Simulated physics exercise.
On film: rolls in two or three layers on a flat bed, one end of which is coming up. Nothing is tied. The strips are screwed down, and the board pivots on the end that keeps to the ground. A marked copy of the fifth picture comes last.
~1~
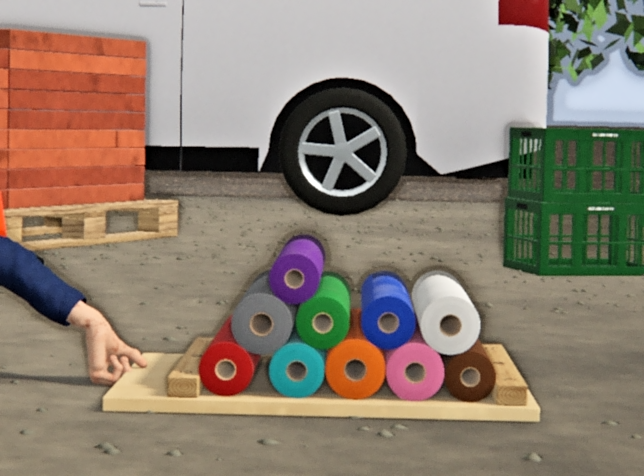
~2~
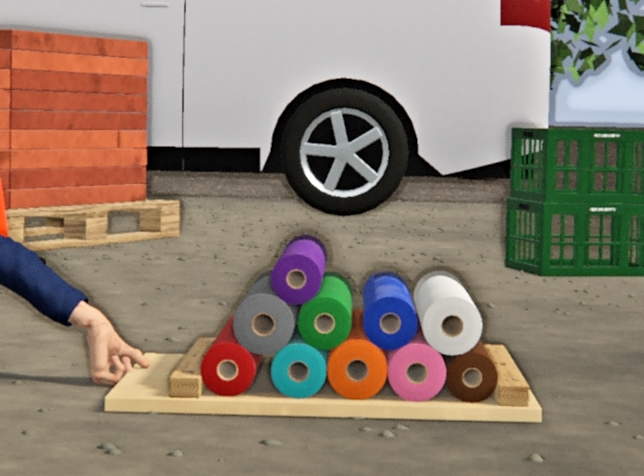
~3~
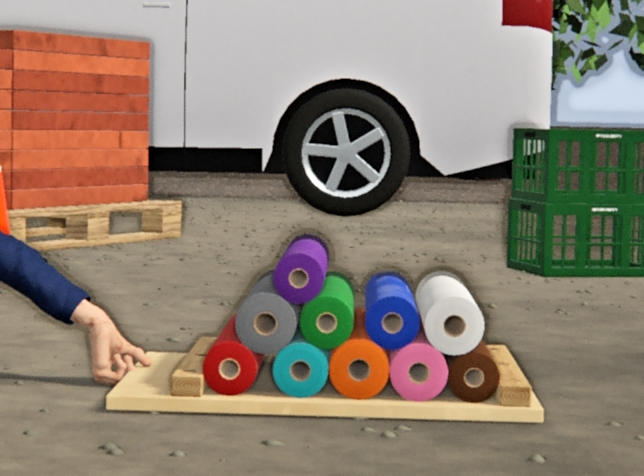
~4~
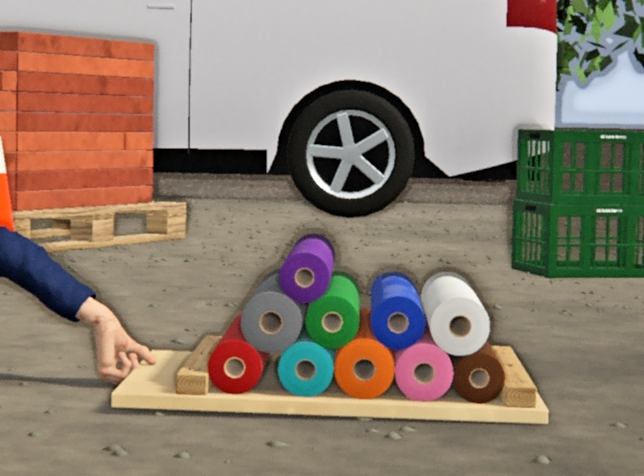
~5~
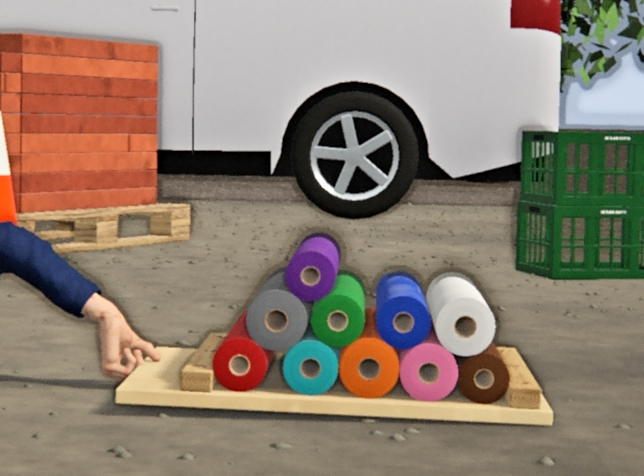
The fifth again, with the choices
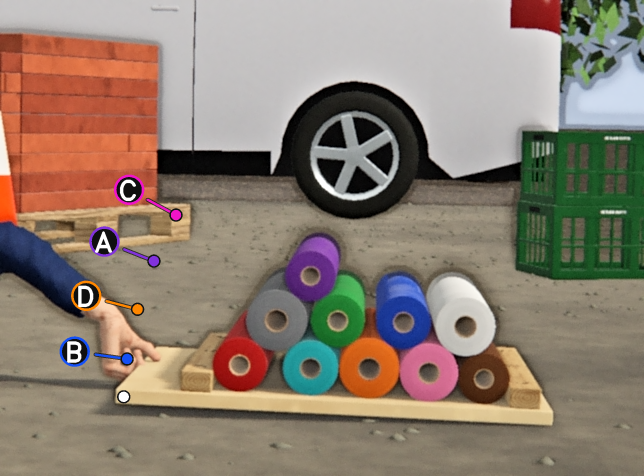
The clip shows a hand at the left end of a board stacked with colourful rolls, near a parked white vehicle. The hand raises that end very slightly while the rolls stay stacked and the whole view shifts a little.
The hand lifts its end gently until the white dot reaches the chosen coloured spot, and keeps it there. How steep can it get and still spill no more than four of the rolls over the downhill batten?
The last mark within the limit is C.
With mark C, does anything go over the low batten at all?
Yes, at C.
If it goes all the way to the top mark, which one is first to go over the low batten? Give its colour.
First is the white one.
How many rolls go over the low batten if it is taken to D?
With D, none.
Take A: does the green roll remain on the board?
Yes, with A.
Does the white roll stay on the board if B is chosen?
The white roll: Yes.
On the copy, A at (154, 261); B at (127, 359); C at (176, 215); D at (138, 309); the white dot at (124, 397).
On C. First, board at 16°.
Then, board at 27°.
Finally, board at 27°, one over the low batten (white).
By contrast, A none over the low batten; B none over the low batten; D none over the low batten.
